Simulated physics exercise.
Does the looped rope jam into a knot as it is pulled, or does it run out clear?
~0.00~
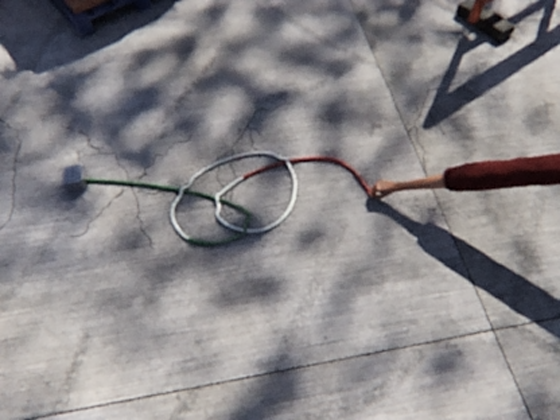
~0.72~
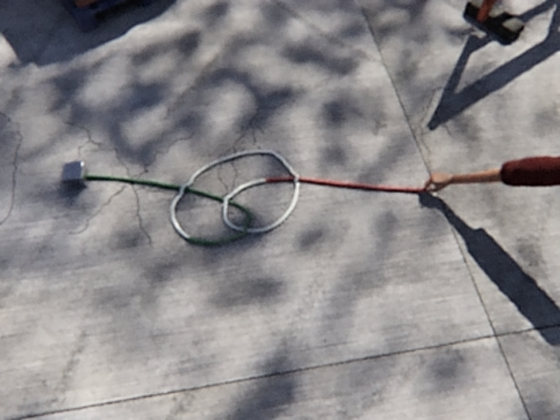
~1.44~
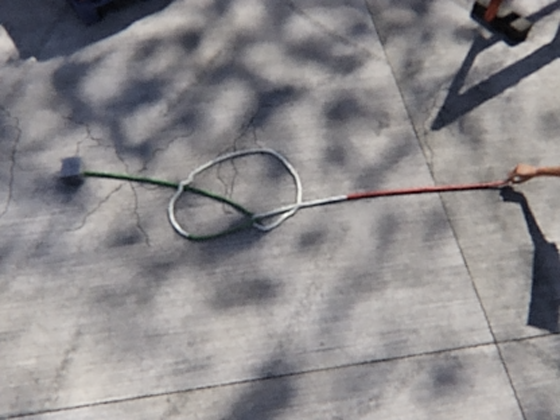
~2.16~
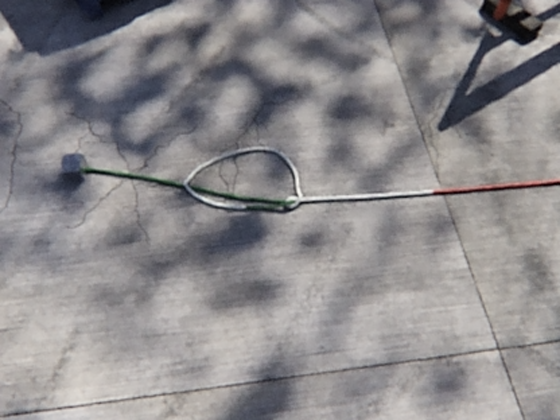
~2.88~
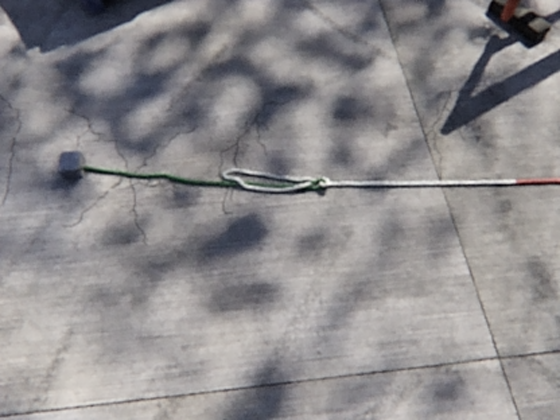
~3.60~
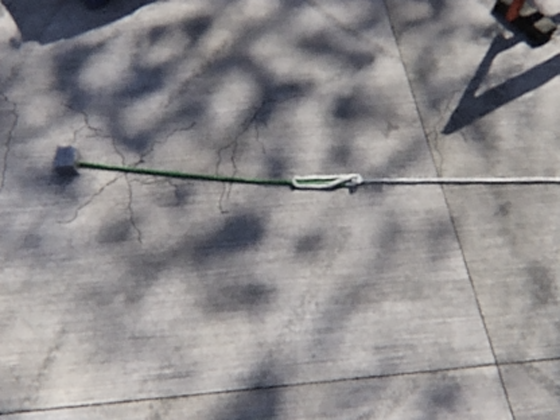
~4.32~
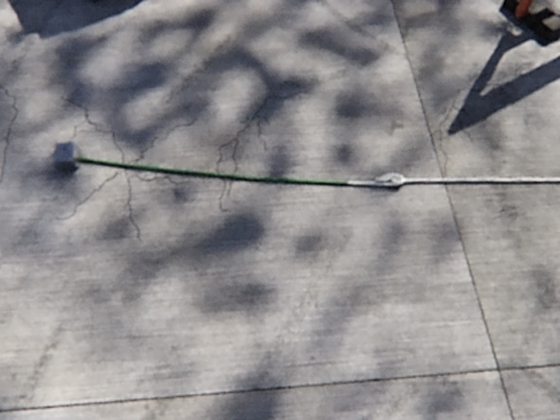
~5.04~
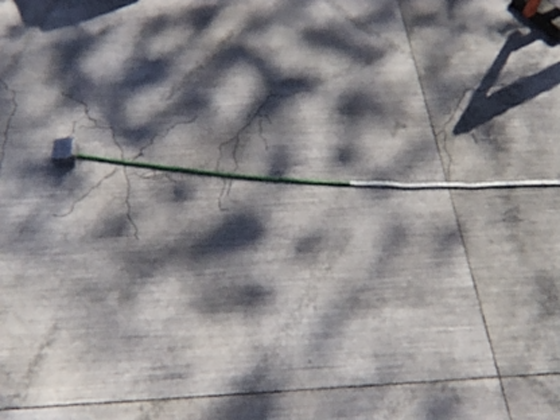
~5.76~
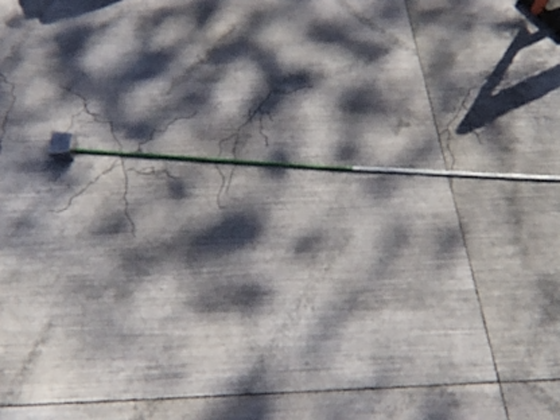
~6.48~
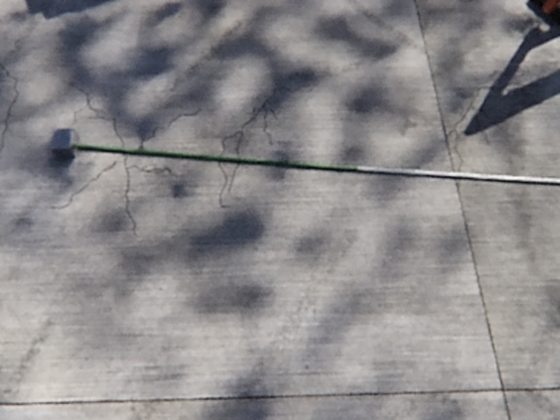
It runs out clear. The loops shrink and vanish, leaving the green and white rope straight across the concrete.
